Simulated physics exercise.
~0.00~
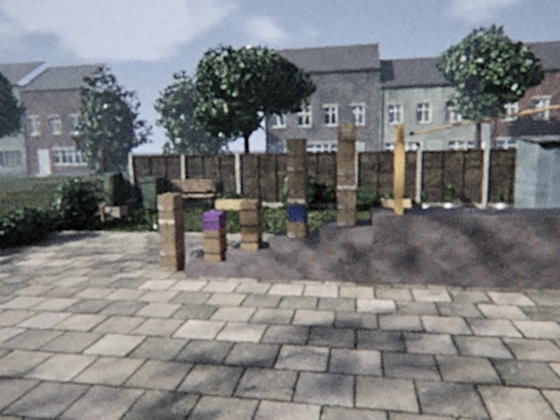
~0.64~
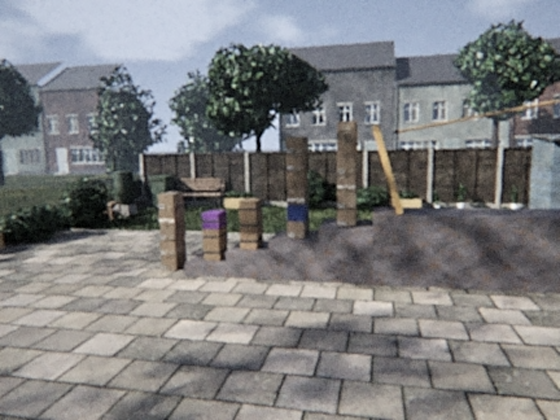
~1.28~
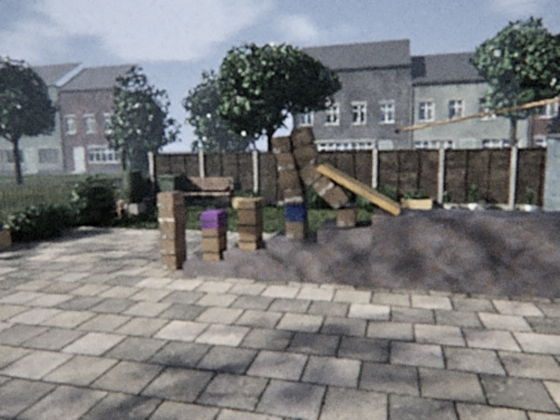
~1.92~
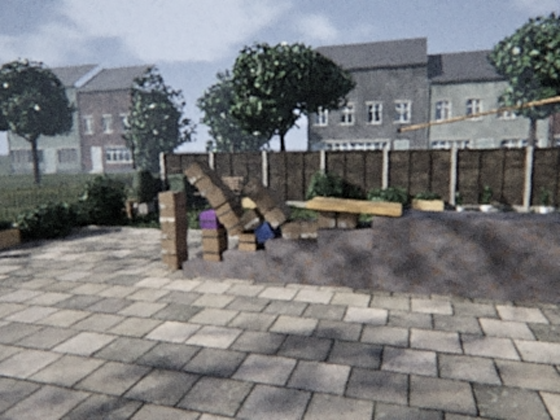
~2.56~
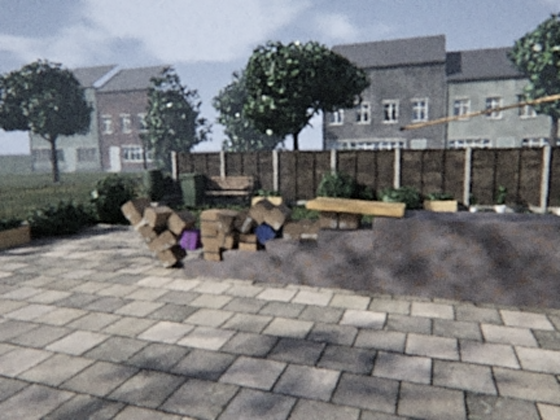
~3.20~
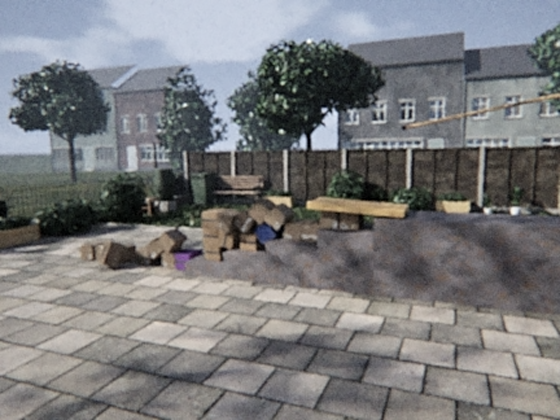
On a paved yard, seen from standing height with a wooden fence, trees and brick houses behind, a row of brown carton stacks climbs from left to right beside a rough grey bank. One low stack is topped by a purple carton, a taller one holds a blue carton, and a yellowish board stands upright at the right end. The board tips left into the tallest stack, which topples onto its neighbour. The collapse runs leftward, knocking the shorter stacks over in turn. Finally cartons lie heaped and scattered, the purple one on the paving, the blue one tilted, and the board flat.
